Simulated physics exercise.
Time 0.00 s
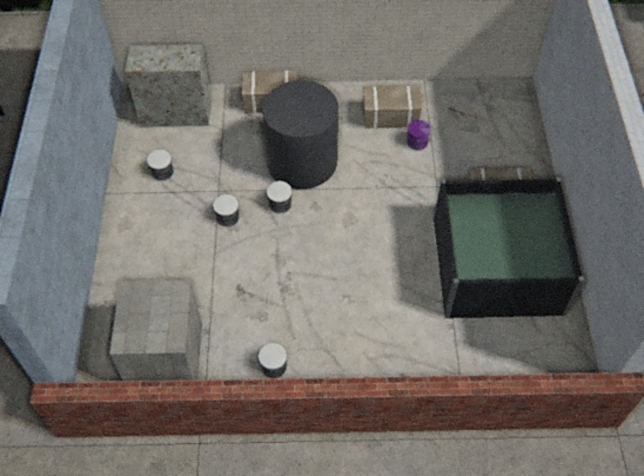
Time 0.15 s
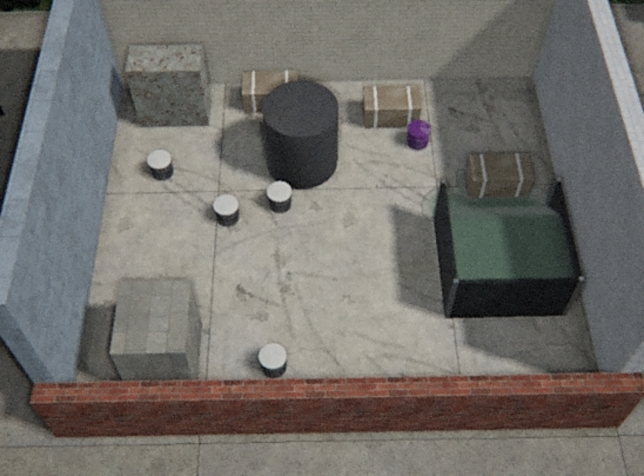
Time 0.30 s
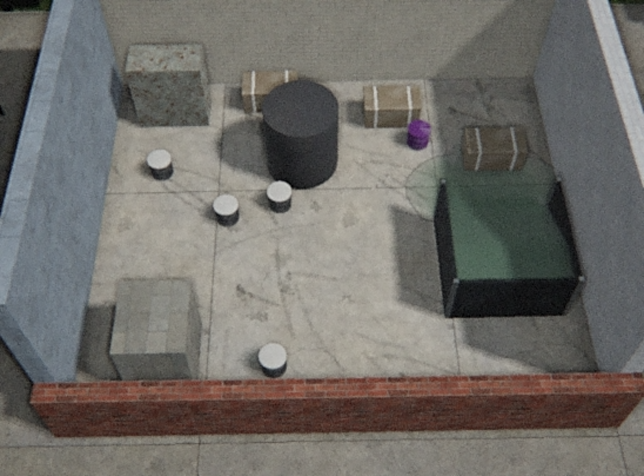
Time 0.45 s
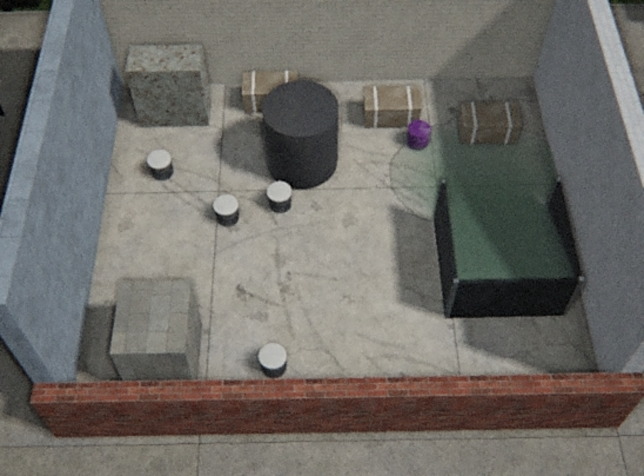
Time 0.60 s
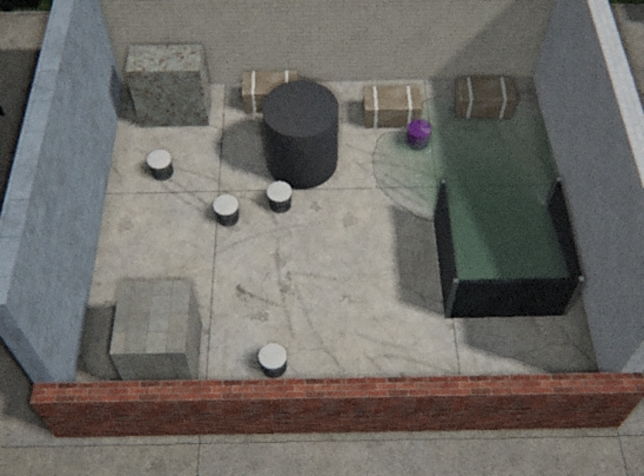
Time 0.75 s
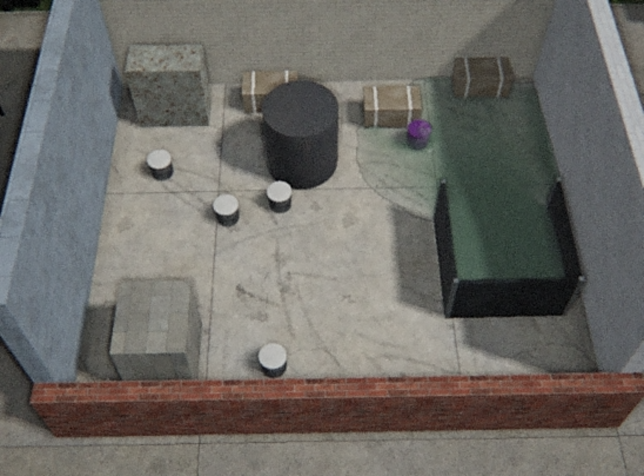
Green water spilling from the open back of a dark tank, pushing a strapped crate toward the rear wall and spreading around a purple pail.
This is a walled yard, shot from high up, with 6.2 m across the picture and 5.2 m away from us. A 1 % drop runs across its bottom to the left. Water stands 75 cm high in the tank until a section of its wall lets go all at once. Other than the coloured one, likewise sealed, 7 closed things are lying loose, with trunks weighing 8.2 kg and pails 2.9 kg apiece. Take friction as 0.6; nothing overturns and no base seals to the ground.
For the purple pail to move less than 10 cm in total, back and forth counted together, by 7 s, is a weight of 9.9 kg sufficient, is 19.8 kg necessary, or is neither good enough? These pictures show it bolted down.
It's going to move too far regardless.
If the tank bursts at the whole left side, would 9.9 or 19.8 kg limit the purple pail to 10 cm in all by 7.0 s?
Note: Low mass sufficient.
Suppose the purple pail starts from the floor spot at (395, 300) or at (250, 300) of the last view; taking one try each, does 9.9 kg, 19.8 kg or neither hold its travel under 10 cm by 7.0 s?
Taking the two tries in order, even the light one works and even the light one works.
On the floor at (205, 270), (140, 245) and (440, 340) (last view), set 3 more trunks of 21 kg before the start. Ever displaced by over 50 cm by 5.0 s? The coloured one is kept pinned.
Order as listed: Inside the limit, outside the limit, inside the limit.
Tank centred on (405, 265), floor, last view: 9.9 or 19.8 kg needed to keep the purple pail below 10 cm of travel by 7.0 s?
Then the answer is that no option works.
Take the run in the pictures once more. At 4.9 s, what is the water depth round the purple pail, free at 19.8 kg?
Something like 8 centimetres.
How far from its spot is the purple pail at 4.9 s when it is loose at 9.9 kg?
350 cm.
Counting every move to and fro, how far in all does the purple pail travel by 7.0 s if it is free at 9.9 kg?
Adding it all up, something like 400 cm.
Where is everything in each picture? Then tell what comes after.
The first picture shows the purple pail at (420, 128), on the bottom; 2.0 m2 under water; 0 of 8 have shifted.
The second picture shows the purple pail at (420, 128) rests on the ground; water covers 2.7 m2; 1 of 8 have shifted.
The third picture shows the purple pail at (420, 128), on the bottom; 4.0 m2 under water; 1 of 8 have shifted.
The fourth picture shows the purple pail at (420, 128), on the bottom; 5.2 m2 under water; 1 of 8 have shifted.
The fifth picture shows the purple pail at (420, 128) rests on the ground; 6.5 m2 under water; 1 of 8 have shifted.
The sixth picture shows the purple pail at (420, 128), on the bottom; water covers 7.7 m2; 1 of 8 have shifted.
After 1.4 s the purple pail would be 83 cm from its start with 9.9 kg and 52 cm from its start with 19.8 kg; 10 cm of water round it then.
After 3.1 s the purple pail would be 265 cm from its start with 9.9 kg and 137 cm from its start with 19.8 kg; 12 cm of water round it then.
After 4.9 s the purple pail would be 326 cm from its start with 9.9 kg and 160 cm from its start with 19.8 kg; 8 cm of water round it then.
After 7.0 s the purple pail would be 330 cm from its start with 9.9 kg and 160 cm from its start with 19.8 kg; 5 cm of water round it then.
